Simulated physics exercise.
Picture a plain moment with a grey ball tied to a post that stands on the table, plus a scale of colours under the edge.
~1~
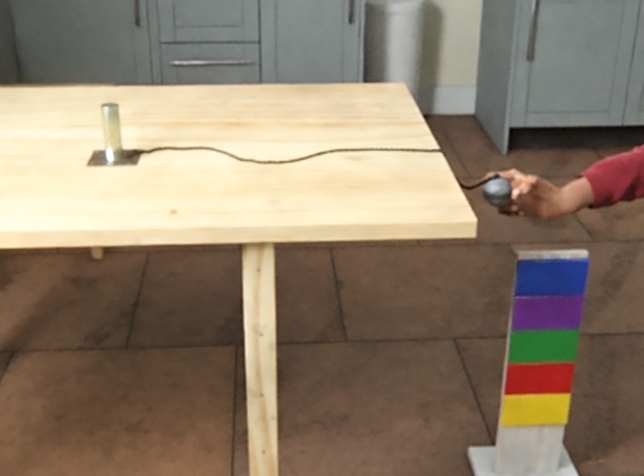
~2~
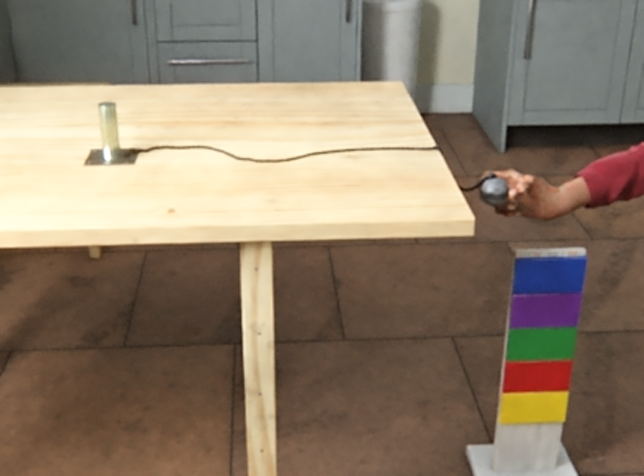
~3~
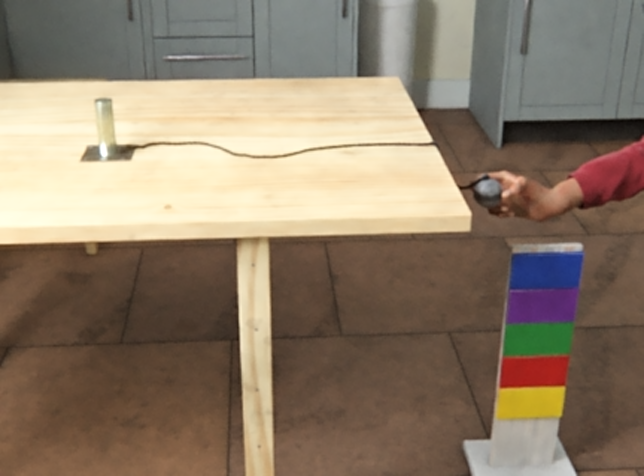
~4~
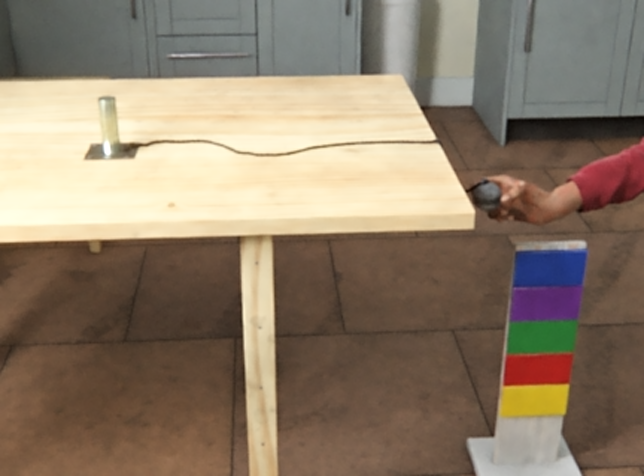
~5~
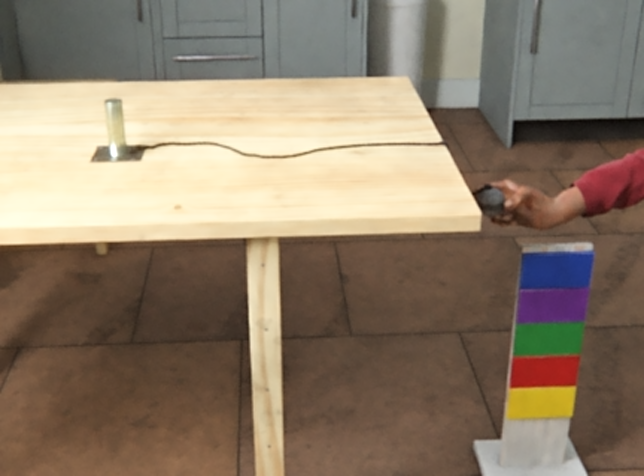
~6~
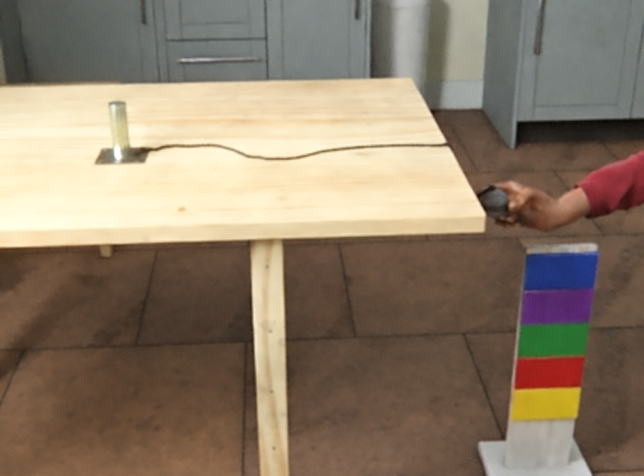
We see a hand at the right holding a grey ball tied by a dark lace to a post on a wooden table, beside a scale of coloured bands; the ball shifts slightly toward the table edge and otherwise barely moves.
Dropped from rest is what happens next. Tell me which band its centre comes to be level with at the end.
Its centre comes to be level with the blue band.
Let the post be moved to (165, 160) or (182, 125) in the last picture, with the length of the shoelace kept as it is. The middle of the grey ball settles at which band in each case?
First try: Purple; second try: Purple.
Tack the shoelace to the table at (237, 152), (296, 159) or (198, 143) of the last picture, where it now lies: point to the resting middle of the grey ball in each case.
Try one gives (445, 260), try two (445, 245), and try three (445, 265).
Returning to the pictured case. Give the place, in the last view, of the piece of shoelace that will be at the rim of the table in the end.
Go for the one at (420, 146).
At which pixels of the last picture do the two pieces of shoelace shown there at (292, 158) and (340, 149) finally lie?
I'd put the first at about (320, 151) and the other at about (374, 150).
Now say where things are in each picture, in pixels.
In the first picture, grey ball (498, 191); blue (553, 279); purple (548, 313); green (544, 347); red (540, 379); yellow (536, 411).
In the second picture, grey ball (495, 192); shoelace through (157, 148) (225, 153) (294, 159) (363, 149) (439, 157).
In the third picture, grey ball (488, 193).
In the fourth picture, grey ball (487, 197); shoelace through (157, 142) (225, 146) (295, 152) (363, 143) (439, 150).
In the fifth picture, grey ball (491, 202).
In the sixth picture, grey ball (495, 203); shoelace through (167, 147) (235, 151) (304, 156) (373, 146) (449, 153).
A little later, ball near (432, 275); level with blue.
Next, ball near (462, 272); level with blue.
When it is over, ball near (443, 275); level with blue. At blue.
